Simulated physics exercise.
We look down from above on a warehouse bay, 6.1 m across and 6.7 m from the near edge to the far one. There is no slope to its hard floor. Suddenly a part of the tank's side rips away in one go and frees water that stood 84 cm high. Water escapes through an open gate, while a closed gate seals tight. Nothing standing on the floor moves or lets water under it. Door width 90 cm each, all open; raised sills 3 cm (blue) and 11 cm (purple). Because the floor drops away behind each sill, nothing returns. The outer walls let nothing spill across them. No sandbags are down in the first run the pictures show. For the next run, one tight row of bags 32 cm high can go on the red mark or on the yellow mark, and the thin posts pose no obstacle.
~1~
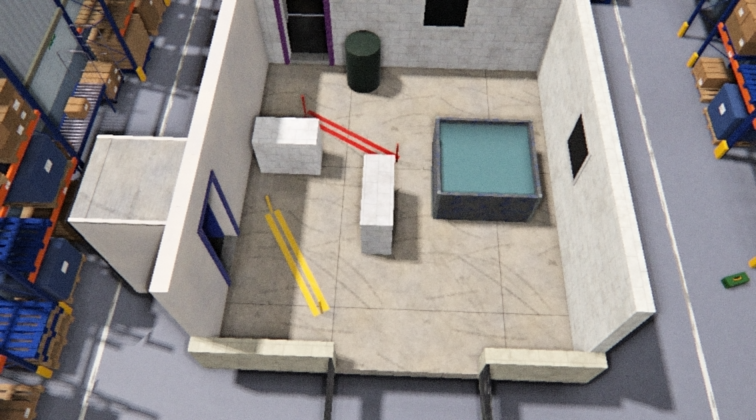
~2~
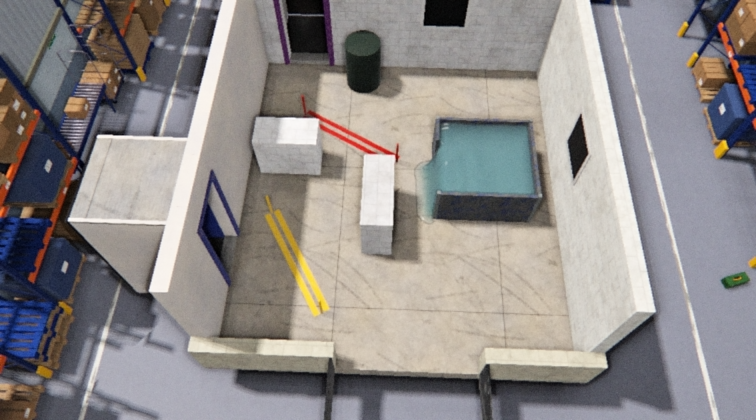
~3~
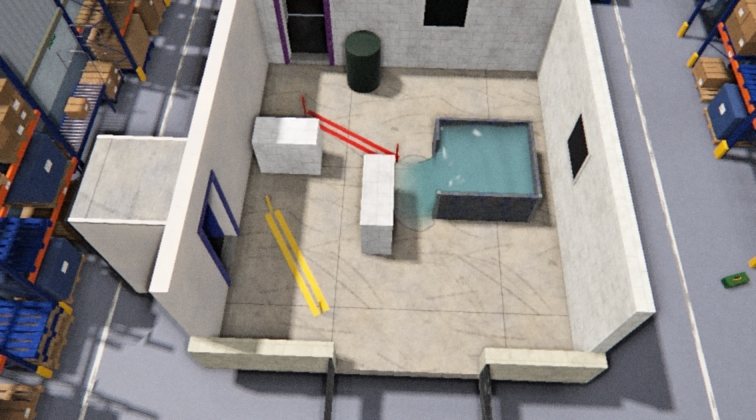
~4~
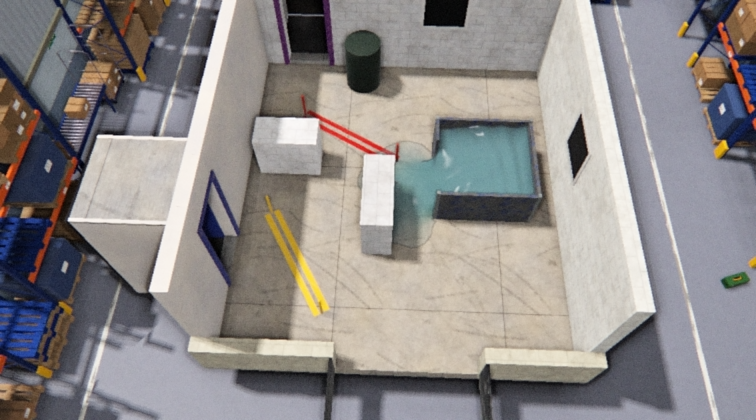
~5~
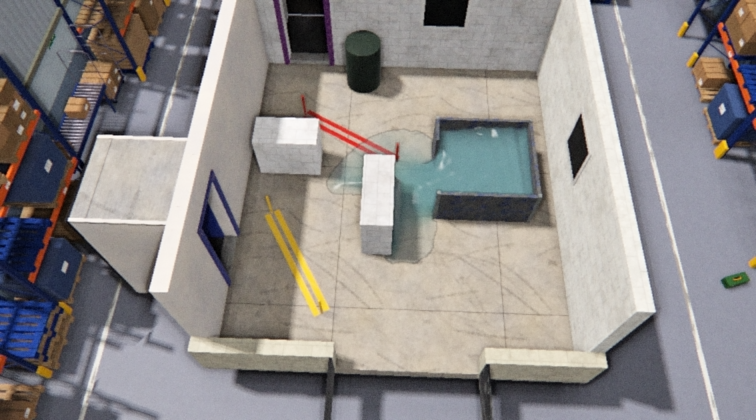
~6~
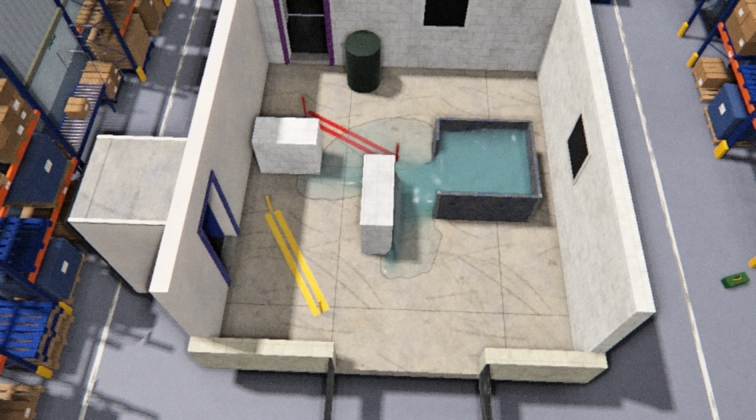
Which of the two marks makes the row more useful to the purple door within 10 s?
The red mark does.
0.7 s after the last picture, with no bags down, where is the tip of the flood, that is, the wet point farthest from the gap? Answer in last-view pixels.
You'll find it close to (261, 111) in the last picture.
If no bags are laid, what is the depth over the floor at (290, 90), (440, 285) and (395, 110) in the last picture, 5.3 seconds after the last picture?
Spot by spot it's about 12, 2 and 6 centimetres.
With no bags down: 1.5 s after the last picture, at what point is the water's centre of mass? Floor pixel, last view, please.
Roughly at (408, 184).
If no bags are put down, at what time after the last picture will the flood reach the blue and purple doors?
Times - blue 1.1 s, purple 1.2 s.
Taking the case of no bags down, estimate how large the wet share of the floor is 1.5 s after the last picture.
55 %.
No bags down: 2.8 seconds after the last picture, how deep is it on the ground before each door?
So blue stands at 5 cm, while purple stands at 20 cm.
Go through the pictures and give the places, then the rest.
The first frame shows still water, 84 cm deep, in the tank at (486, 158).
In the second frame, water pours out at (437, 182) and has run 0.7 m, to (431, 222); typically 10 cm deep outside, 84 cm at the tank's back.
In the third frame, the front is at (395, 169), 1.0 m from the gap at (437, 184); 1.1 m2 of floor is under water; 83 cm left at the back of the tank.
In the fourth frame, the front is at (362, 178), 1.5 m from the gap at (437, 185); 2.1 m2 of floor is under water; 75 cm left at the back of the tank.
In the fifth frame, water pours out at (437, 185) and has run 2.1 m, to (332, 179); typically 8 cm deep outside, 71 cm at the tank's back.
In the sixth frame, the front is at (303, 176), 2.7 m from the gap at (437, 185); 4.7 m2 of floor is under water; 71 cm left at the back of the tank.
Then, 0.7 s after the last picture water covers 35 % of the floor and is deepest (55 cm) near (400, 202) in the run without bags; in at the purple door, 0 L with no bags, 0 L with the row on red, 0 L on yellow.
Then, 1.5 s after the last picture water covers 55 % of the floor and is deepest (39 cm) near (268, 68) in the run without bags; in at the purple door, 3 L with no bags, 0 L with the row on red, 4 L on yellow.
Then, 2.8 s after the last picture water covers 60 % of the floor and is deepest (22 cm) near (400, 202) in the run without bags; in at the purple door, 81 L with no bags, 0 L with the row on red, 81 L on yellow.
Then, 5.3 s after the last picture water covers 85 % of the floor and is deepest (14 cm) near (340, 70) in the run without bags; in at the purple door, 124 L with no bags, 1 L with the row on red, 118 L on yellow.
Then, 9.3 s after the last picture water covers 100 % of the floor and is deepest (10 cm) near (509, 100) in the run without bags; in at the purple door, 125 L with no bags, 1 L with the row on red, 121 L on yellow.
